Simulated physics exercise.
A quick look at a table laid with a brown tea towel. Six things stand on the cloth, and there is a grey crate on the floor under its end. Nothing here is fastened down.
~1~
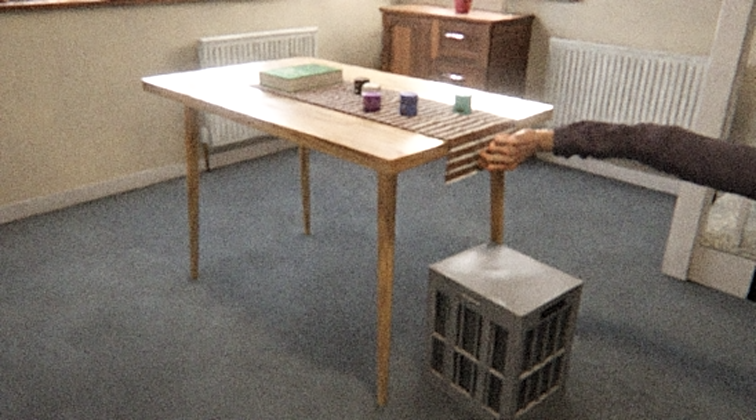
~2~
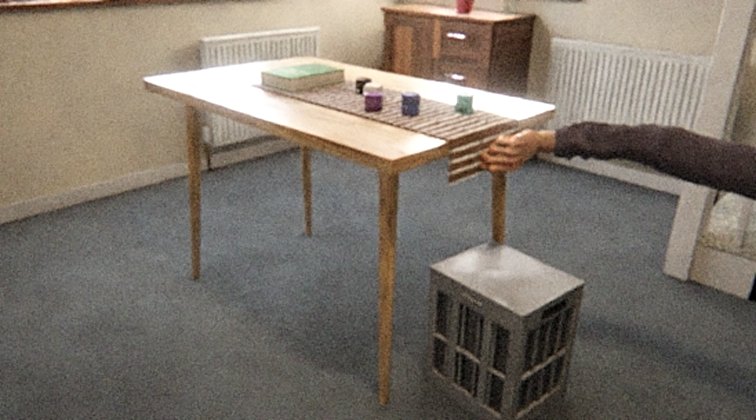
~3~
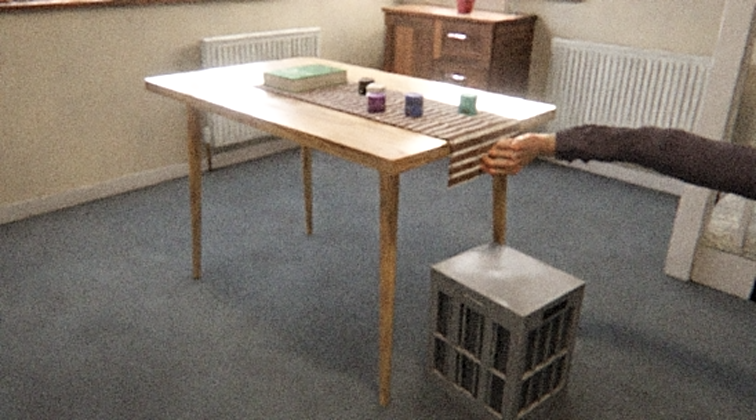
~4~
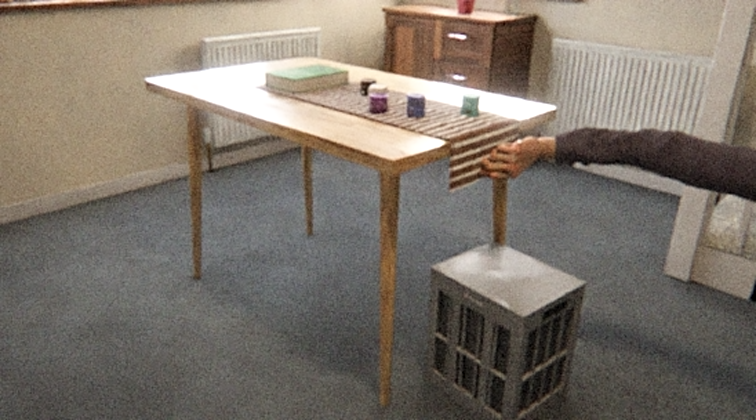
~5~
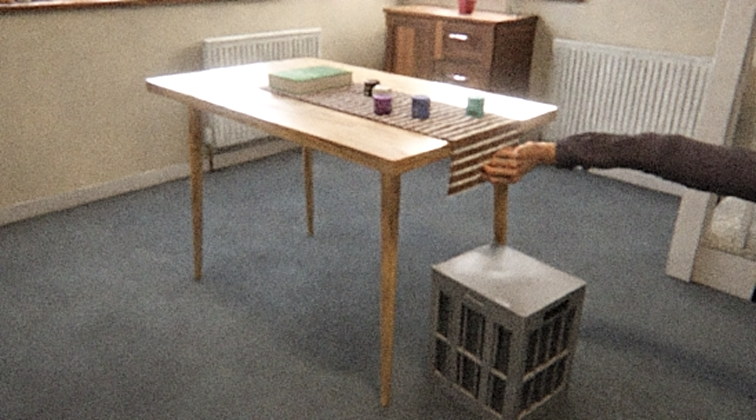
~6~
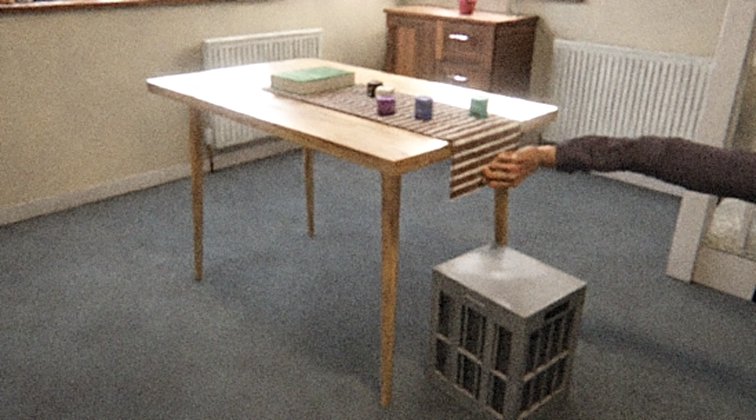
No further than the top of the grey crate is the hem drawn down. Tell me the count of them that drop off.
My guess is it ends up with two missing from the top.
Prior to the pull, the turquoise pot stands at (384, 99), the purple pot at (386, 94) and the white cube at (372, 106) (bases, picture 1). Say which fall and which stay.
Start with the turquoise pot, which is kept; next the purple pot, which is kept; last the white cube, which is kept.
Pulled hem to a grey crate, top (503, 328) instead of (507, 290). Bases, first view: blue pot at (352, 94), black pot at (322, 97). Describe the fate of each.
The blue pot stays put; the black pot stays put.
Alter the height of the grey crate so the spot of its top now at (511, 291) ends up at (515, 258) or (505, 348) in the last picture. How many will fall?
In that event, 1 and 4.
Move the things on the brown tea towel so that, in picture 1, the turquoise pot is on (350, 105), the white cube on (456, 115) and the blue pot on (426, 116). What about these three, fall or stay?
Here's the result: The turquoise pot remains in place, the white cube leaves the top and the blue pot leaves the top.
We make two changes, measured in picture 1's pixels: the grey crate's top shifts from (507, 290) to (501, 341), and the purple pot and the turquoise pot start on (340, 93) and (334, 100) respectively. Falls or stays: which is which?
As for the purple pot, it stays in place; as for the turquoise pot, it stays in place.
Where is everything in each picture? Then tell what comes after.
Hem (445, 185); turquoise pot (464, 93); blue pot (409, 93); purple pot (372, 94); white cube (371, 85); black pot (362, 79); top of the crate (507, 290), in the first frame.
Hem (448, 186); turquoise pot (465, 93), in the second frame.
Hem (447, 189); blue pot (415, 94), in the third frame.
Hem (449, 192); purple pot (379, 95); top of the crate (510, 290), in the fourth frame.
Hem (446, 196); white cube (382, 87), in the fifth frame.
Hem (450, 201); turquoise pot (480, 97); blue pot (424, 97); purple pot (386, 97); white cube (385, 88); black pot (375, 82), in the sixth frame.
Early on, hem near (481, 243); turquoise pot gone.
Midway, hem on the crate; turquoise pot and blue pot gone.
Finally, hem on the crate; turquoise pot and blue pot gone. The table loses two.
